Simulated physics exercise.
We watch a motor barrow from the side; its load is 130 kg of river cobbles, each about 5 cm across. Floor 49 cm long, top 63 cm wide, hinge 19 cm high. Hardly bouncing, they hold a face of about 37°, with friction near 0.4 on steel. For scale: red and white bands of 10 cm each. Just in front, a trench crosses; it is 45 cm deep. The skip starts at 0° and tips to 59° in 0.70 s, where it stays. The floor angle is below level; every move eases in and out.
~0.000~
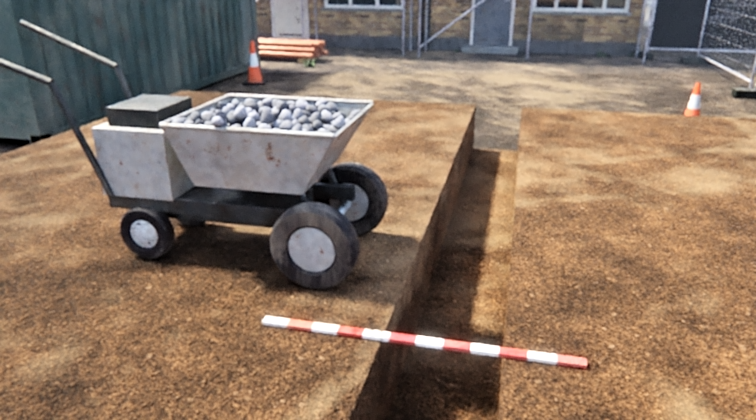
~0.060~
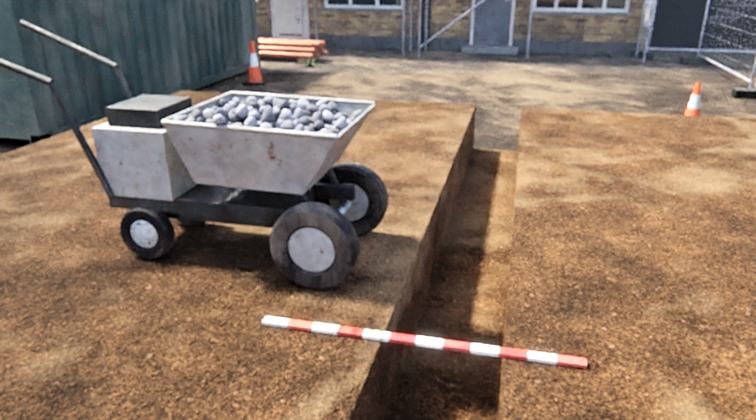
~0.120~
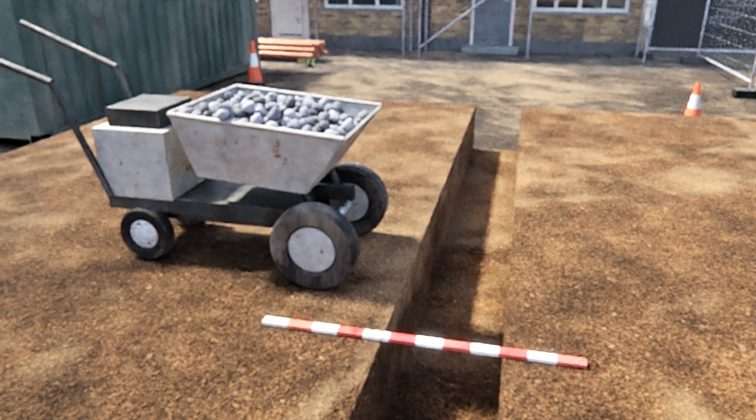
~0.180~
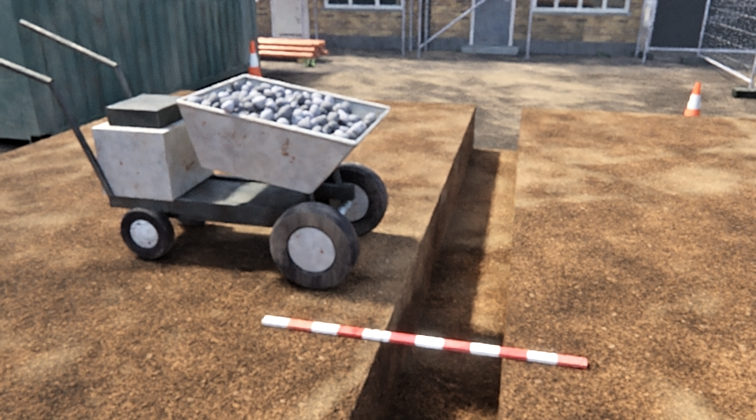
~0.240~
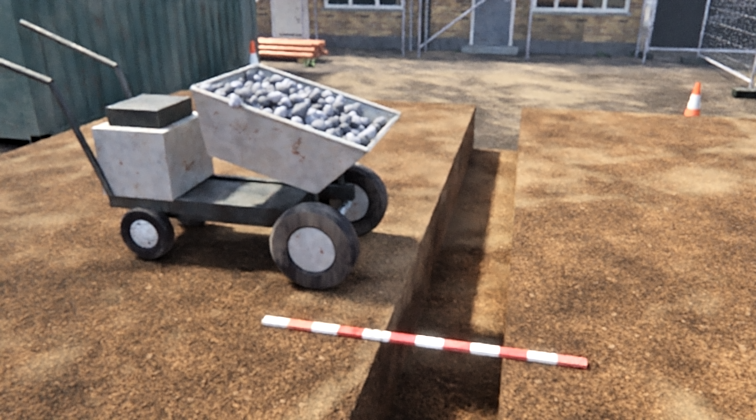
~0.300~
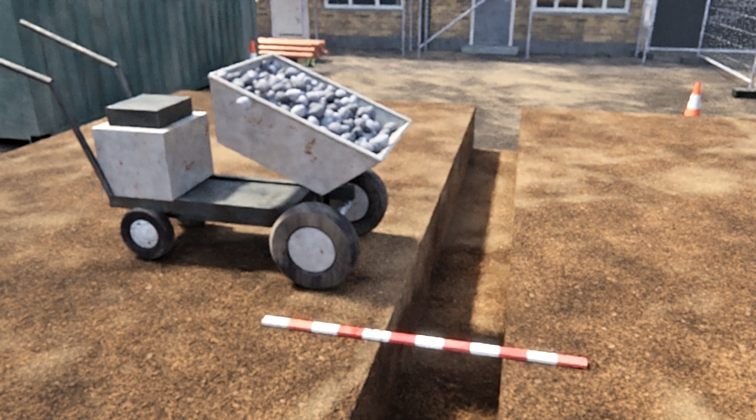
A barrow's skip full of grey stones tilts steadily down toward the trench at right.
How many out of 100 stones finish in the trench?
About 39 of them.
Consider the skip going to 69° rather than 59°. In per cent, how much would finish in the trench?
I'd guess some 70 in a hundred.
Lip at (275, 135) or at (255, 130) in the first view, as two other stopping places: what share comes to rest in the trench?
Near 50 per cent from the first place, 45 from the second.
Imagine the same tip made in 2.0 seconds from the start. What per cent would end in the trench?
With that change, it comes to around 45 per cent.
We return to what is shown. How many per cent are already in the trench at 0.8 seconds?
Close to 15 per cent has got there by then.
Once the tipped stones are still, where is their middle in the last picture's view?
Centre estimate: Around (485, 349).
After 0.5 s the floor is at 49°; 100 % in the skip; the foremost stones are at (412, 182).
After 0.8 s the floor is at 59°; 87 % in the skip, 13 % in the trench; the foremost stones are at (501, 255).
After 1.1 s the floor is at 59°; 55 % in the skip, 28 % in the trench, 16 % past the trench; the foremost stones are at (614, 280).
After 3.1 s the floor is at 59°; 44 % in the skip, 39 % in the trench, 17 % past the trench; the foremost stones are past the picture's edge.
